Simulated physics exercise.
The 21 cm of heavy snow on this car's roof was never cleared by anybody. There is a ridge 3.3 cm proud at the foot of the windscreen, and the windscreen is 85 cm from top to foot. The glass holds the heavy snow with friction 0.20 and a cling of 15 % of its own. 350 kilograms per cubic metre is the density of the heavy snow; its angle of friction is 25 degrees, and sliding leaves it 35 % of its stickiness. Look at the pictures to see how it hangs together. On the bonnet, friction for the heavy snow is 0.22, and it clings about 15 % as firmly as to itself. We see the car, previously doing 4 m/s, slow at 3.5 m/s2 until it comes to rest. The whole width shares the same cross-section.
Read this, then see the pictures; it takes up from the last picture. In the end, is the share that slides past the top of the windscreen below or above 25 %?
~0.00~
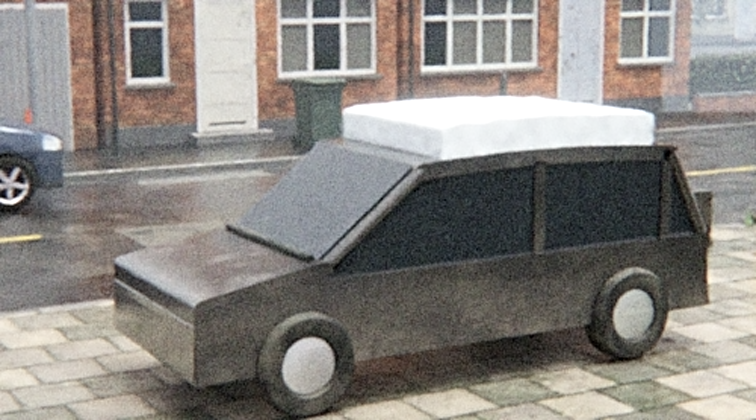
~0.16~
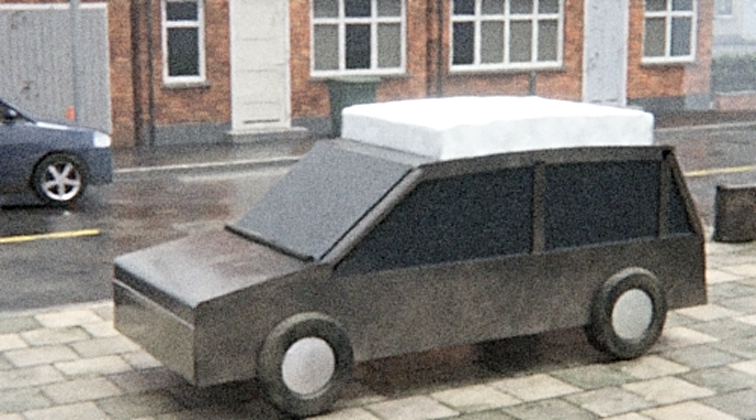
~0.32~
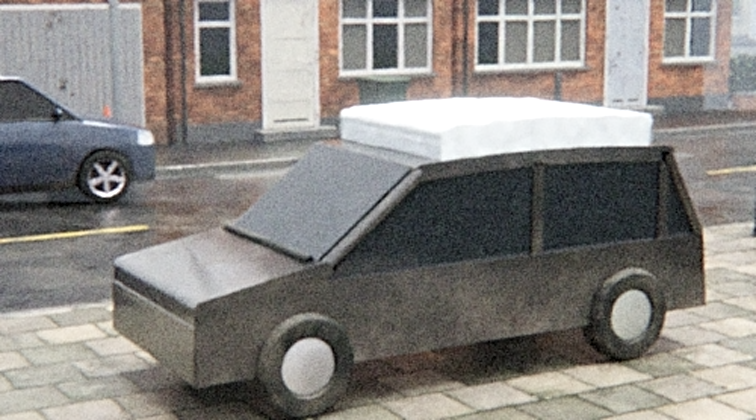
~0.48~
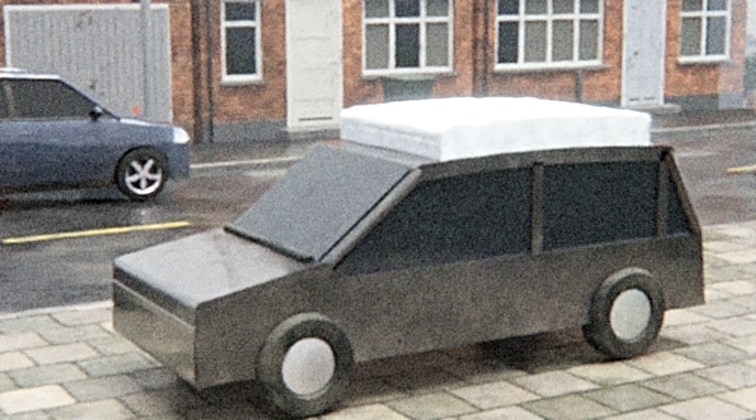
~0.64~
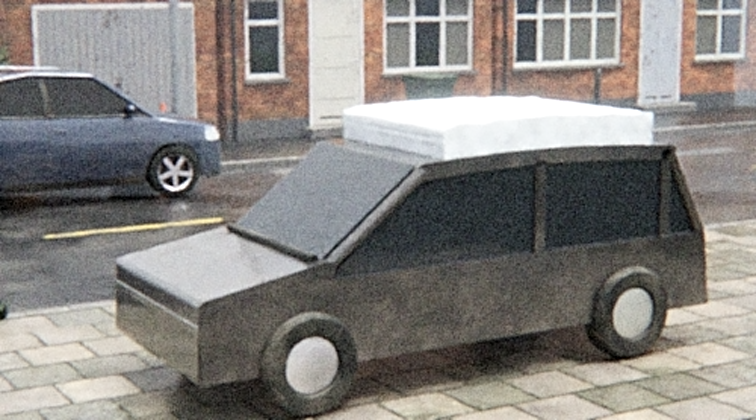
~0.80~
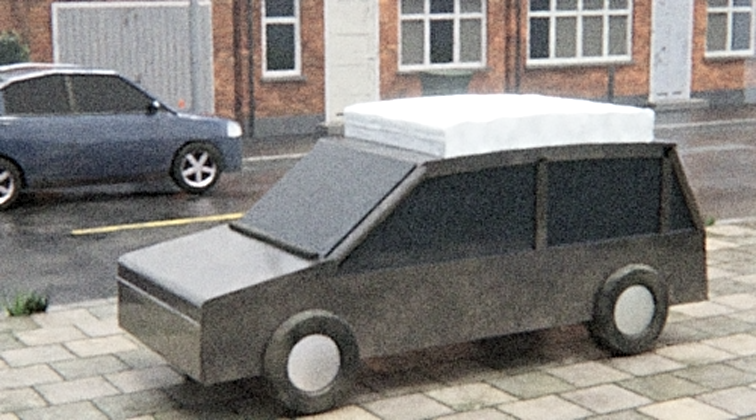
The share that slides past the top of the windscreen is below 25 %.
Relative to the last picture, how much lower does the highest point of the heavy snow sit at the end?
The gap comes to roughly 0 centimetres.
By 1.21 s, all of the snow is on the roof, none on the glass, none on the bonnet and none has gone off the nose.
By 1.68 s, all of the snow is on the roof, none on the glass, none on the bonnet and none has gone off the nose.
By 2.16 s, all of the snow is on the roof, none on the glass, none on the bonnet and none has gone off the nose.
By 2.64 s, all of the snow is on the roof, none on the glass, none on the bonnet and none has gone off the nose.
By 2.74 s, at the end, all of the snow is on the roof, none on the glass, none on the bonnet and none has gone off the nose.
